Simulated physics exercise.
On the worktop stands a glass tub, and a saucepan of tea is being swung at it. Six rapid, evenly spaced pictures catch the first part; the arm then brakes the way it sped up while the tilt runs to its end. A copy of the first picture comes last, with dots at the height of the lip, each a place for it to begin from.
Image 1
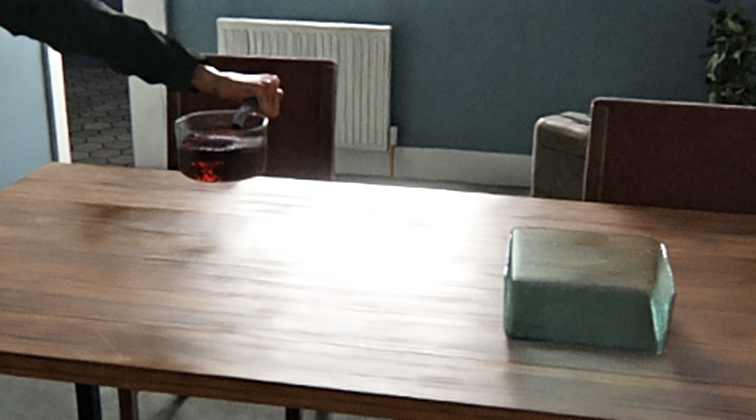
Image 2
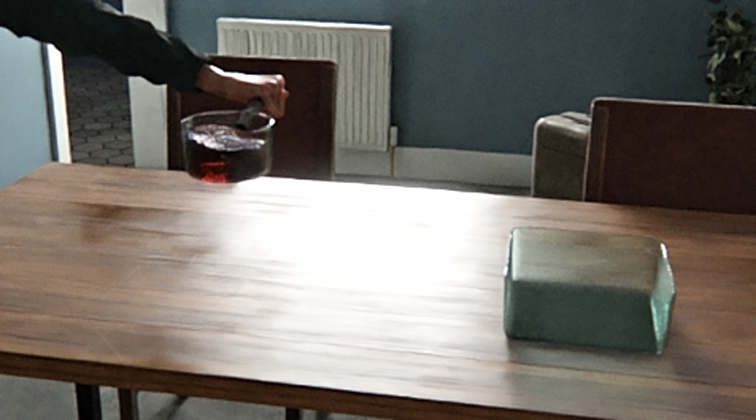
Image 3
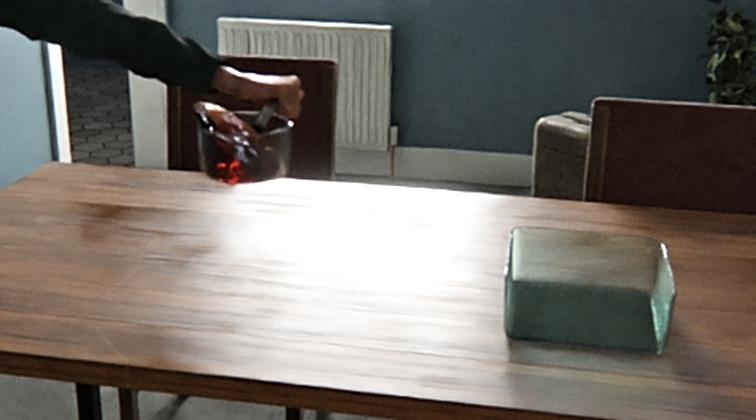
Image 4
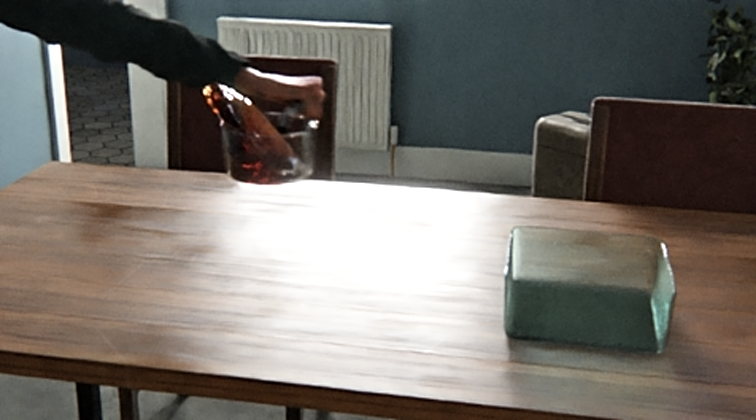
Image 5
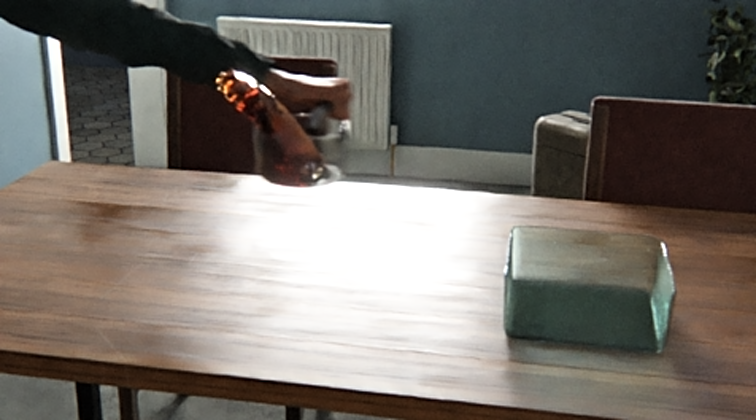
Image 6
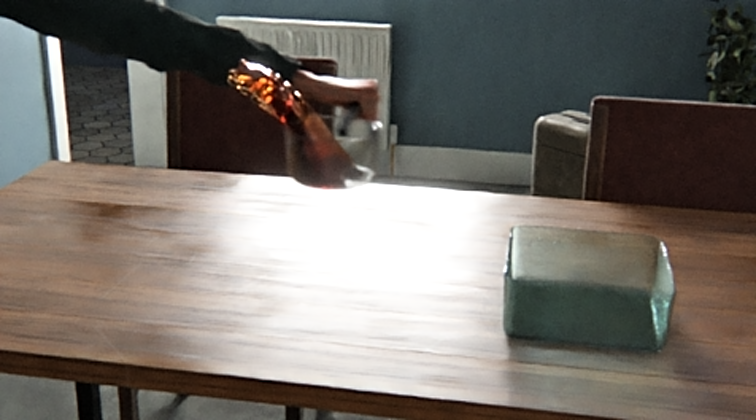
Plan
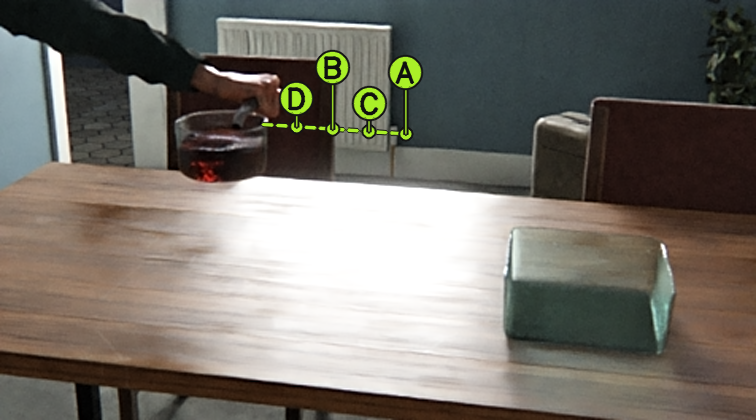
The footage shows an arm swinging a clear pan of dark reddish tea rightward above a wooden table toward a greenish glass tub, as the tea surges up over the pan's left rim and stretches out beneath the sleeve.
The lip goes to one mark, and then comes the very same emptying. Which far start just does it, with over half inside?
Take B.
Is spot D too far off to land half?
Yes, that goes wrong.
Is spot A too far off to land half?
No, not at all.
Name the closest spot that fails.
Spot D.
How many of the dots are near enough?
Three.
On the marked copy, A at (405, 134); B at (332, 129); C at (369, 131); D at (296, 126).
Choosing A, about 70 % lands in the tub, 13 % falls short and 18 % goes beside or beyond.
Choosing B, about 73 % lands in the tub, 22 % falls short and 5 % goes beside or beyond.
Choosing C, about 77 % lands in the tub, 16 % falls short and 7 % goes beside or beyond.
Choosing D, about 33 % lands in the tub, 63 % falls short and 4 % goes beside or beyond.
